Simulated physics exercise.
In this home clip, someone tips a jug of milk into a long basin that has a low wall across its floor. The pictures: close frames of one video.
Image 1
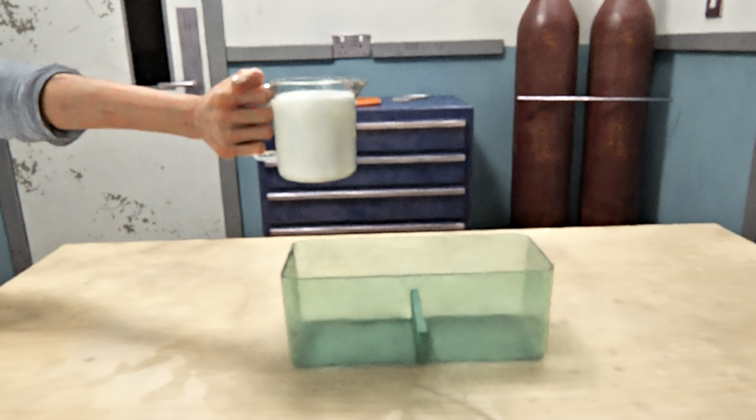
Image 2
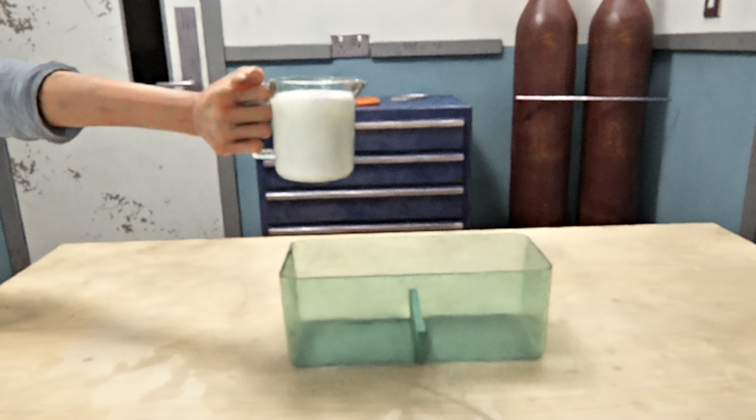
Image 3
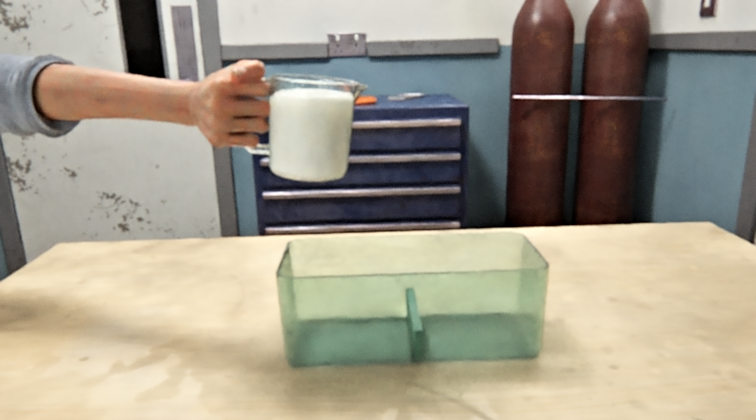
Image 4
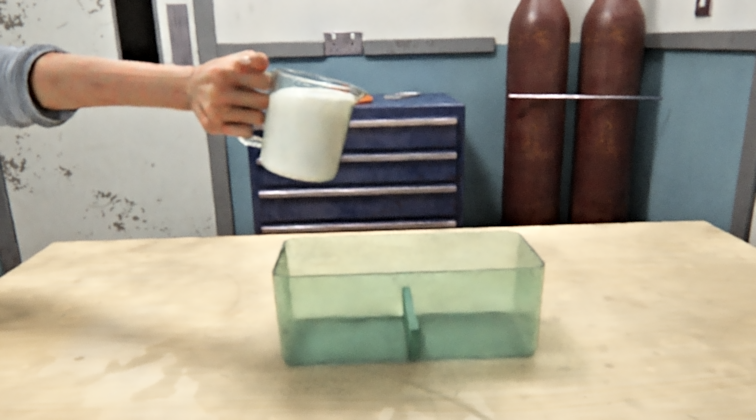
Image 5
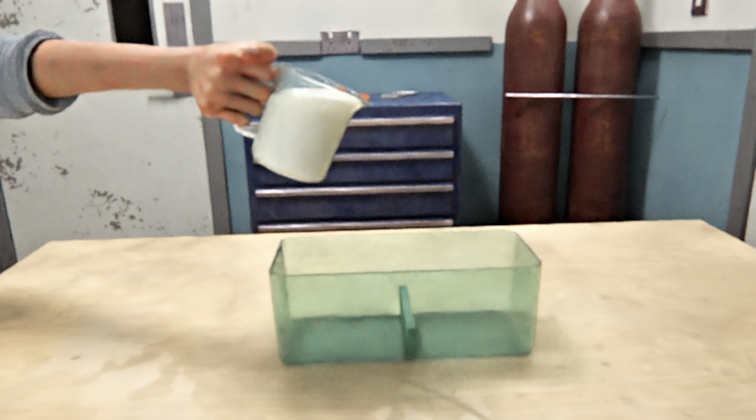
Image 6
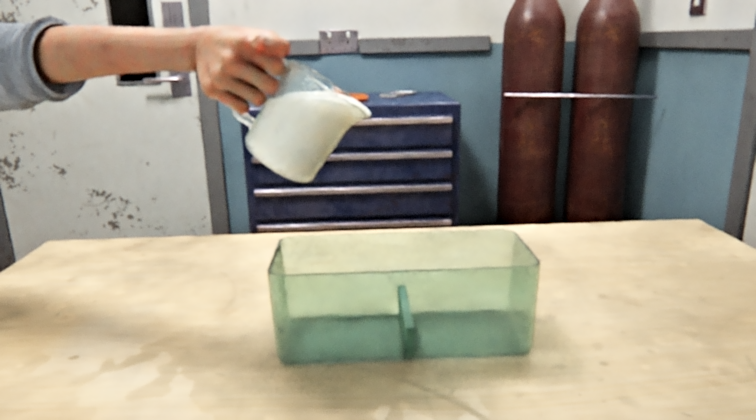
A hand reaching in from the left holds a clear jug of white milk upright, then tilts it steadily to the right above a basin. The long, see-through green basin, with a low wall across its floor, sits on a pale wooden table, seen from the front in a workshop. Behind are blue drawers and two dark red cylinders, and the view shifts slightly as the jug leans.
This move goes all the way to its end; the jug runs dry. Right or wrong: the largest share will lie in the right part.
Right.
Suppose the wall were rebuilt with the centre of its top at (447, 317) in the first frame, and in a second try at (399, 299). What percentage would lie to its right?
Well, it's close to 20 per cent for the first one, then 90 per cent for the other.
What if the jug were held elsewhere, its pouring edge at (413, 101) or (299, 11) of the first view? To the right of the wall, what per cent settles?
Close to 90 % for the first start and close to 5 % for the second.
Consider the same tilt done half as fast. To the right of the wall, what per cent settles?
Some 75 per cent.
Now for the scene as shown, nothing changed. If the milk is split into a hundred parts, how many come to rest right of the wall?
About 65 per cent.
A moment on, the tilt is 102° and 51 per cent is still to pour, 0 is left of the wall and 16 right of it.
Next, the tilt is 111° and 10 per cent is still to pour, 19 is left of the wall and 54 right of it.
Then the tilt is 111° and 1 per cent is still to pour, 29 is left of the wall and 66 right of it.
Later the tilt is 111° and 0 per cent is still to pour, 32 is left of the wall and 66 right of it.
At rest 32 per cent lies left of the wall, 66 right of it and 2 outside.
